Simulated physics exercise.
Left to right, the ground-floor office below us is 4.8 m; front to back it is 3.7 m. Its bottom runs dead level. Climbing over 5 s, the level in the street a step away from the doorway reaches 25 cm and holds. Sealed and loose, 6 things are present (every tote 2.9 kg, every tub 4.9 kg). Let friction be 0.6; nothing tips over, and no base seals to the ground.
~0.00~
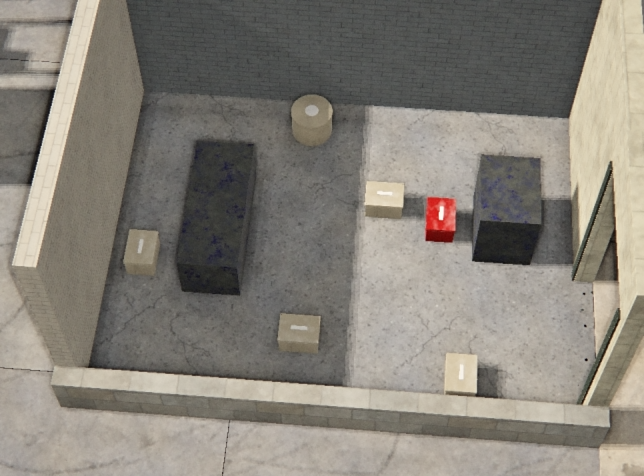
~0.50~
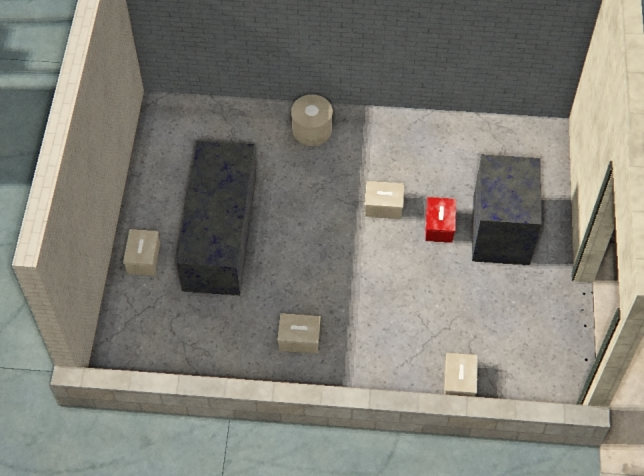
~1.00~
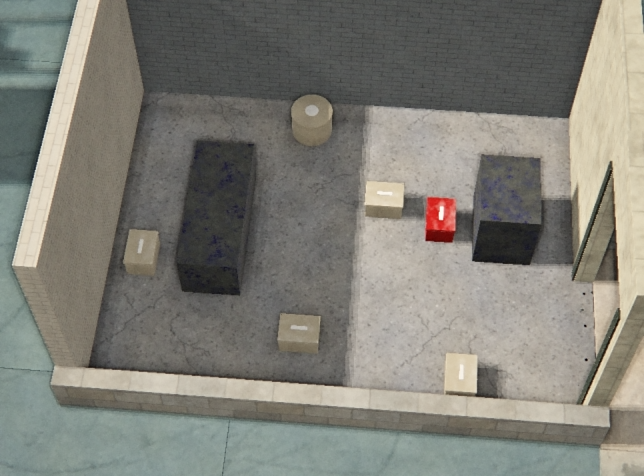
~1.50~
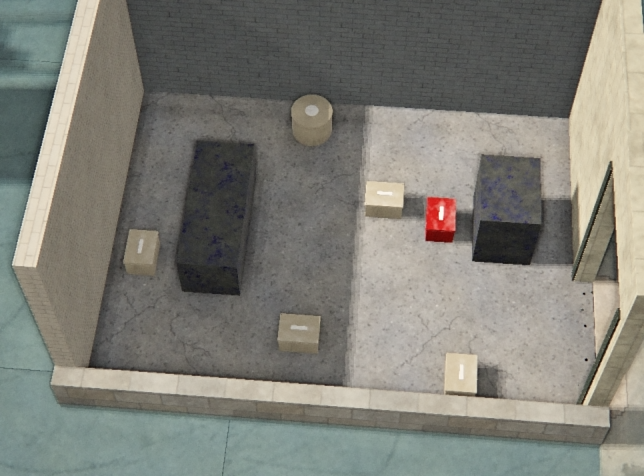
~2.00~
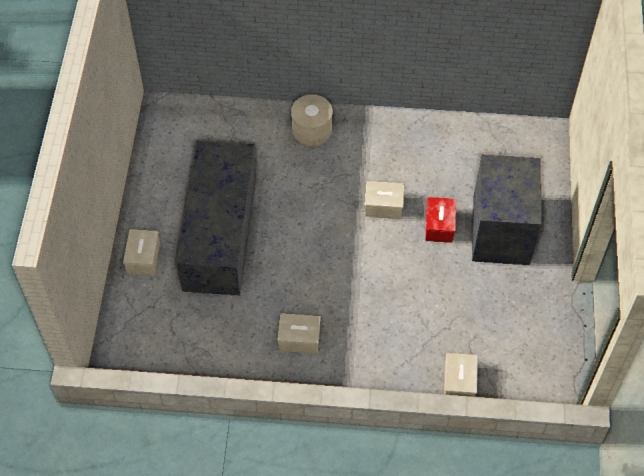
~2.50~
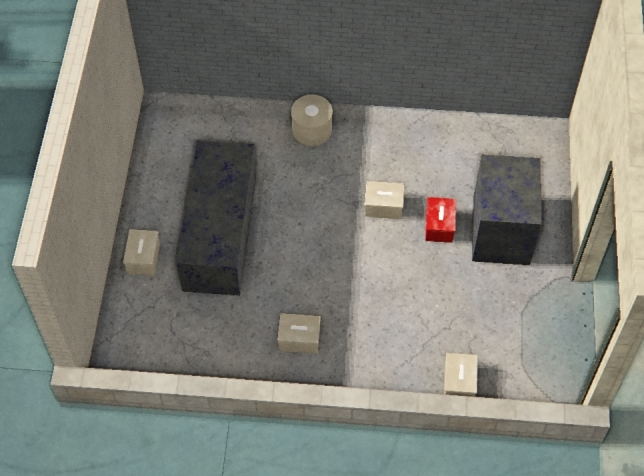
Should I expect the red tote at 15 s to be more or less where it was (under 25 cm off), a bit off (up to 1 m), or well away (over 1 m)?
A bit off.
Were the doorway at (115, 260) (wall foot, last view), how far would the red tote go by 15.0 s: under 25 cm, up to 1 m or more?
With that change, the red tote is swept well off.
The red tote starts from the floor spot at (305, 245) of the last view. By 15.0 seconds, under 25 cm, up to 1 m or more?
Short answer, it is taken a long way.
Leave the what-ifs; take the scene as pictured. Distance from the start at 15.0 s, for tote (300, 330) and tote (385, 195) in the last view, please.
One is off by 250 cm, the other by 60 cm, in the order asked.
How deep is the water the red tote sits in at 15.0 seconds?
9 cm, roughly.
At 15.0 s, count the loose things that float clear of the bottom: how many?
At that moment it comes to 6.
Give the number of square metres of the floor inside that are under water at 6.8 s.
Roughly 11.5 m2.
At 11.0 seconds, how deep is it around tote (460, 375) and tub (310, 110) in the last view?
About 10 and 7 cm.
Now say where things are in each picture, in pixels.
The first frame shows the red tote at (441, 214) rests on the ground; water covers 0.0 m2; 0 of 6 have shifted.
The second frame shows the red tote at (441, 214) rests on the ground; water covers 0.0 m2; 0 of 6 have shifted.
The third frame shows the red tote at (441, 214), on the bottom; water covers 0.0 m2; 0 of 6 have shifted.
The fourth frame shows the red tote at (441, 214) rests on the ground; water covers 0.0 m2; 0 of 6 have shifted.
The fifth frame shows the red tote at (441, 214), on the bottom; 0.0 m2 under water; 0 of 6 have shifted.
The sixth frame shows the red tote at (441, 214), on the bottom; 0.6 m2 under water; 0 of 6 have shifted.
After 3.5 s the red tote is near (441, 214), 0.0 m from its start, aground; 0 afloat.
After 6.8 s the red tote is near (439, 195), 0.2 m from its start, aground; 2 afloat.
After 11.0 s the red tote is near (431, 187), 0.3 m from its start, afloat; 6 afloat.
After 15.0 s the red tote is near (371, 195), 0.8 m from its start, afloat; 6 afloat.
